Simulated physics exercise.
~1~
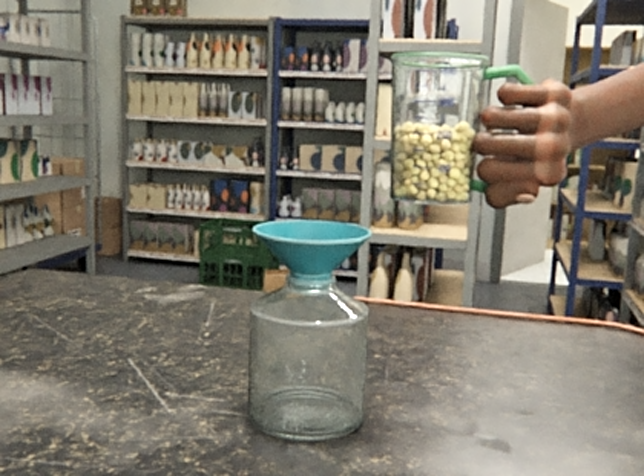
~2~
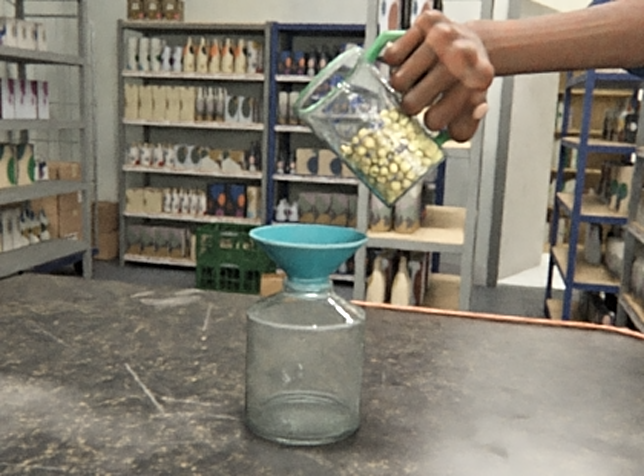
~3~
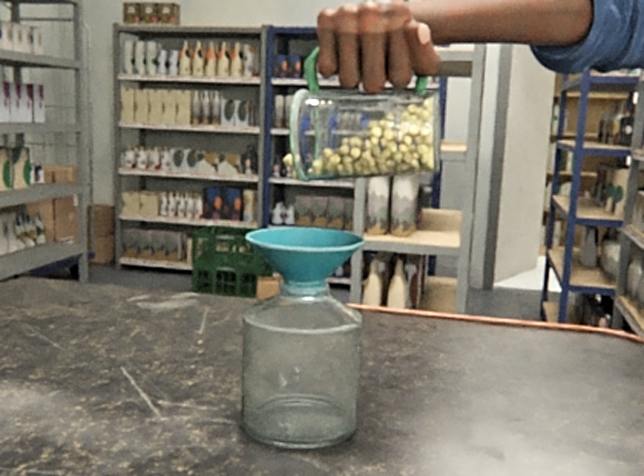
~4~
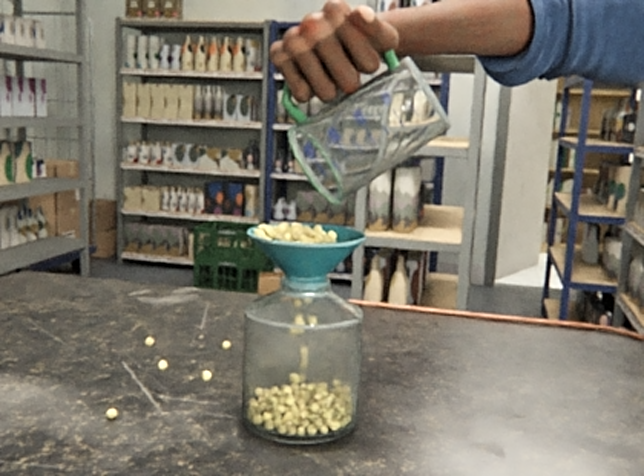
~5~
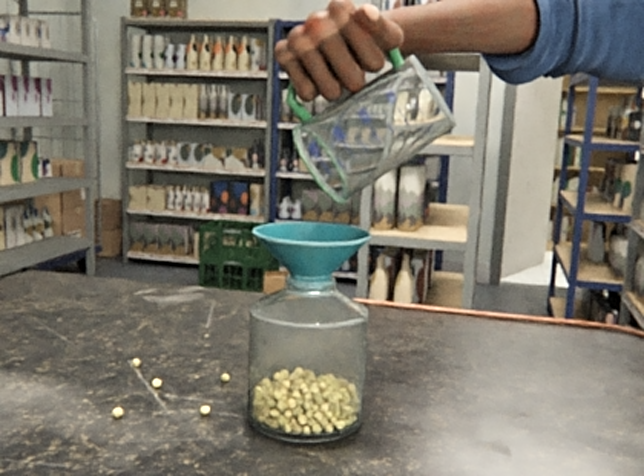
In a storeroom lined with grey and blue shelves of bottles, a slightly swaying view looks across a dark, scratched tabletop. A clear glass jar stands near the middle with a teal funnel in its mouth, and a hand at the upper right holds a see-through cup with a green handle, partly filled with pale yellow-green beans. The hand moves left and tips the cup onto its side above the funnel. It tilts further, and the beans pour into the funnel and drop into the jar. The cup ends empty, the funnel clears, and nearly all the beans rest in the jar, with four lying on the table to the left.
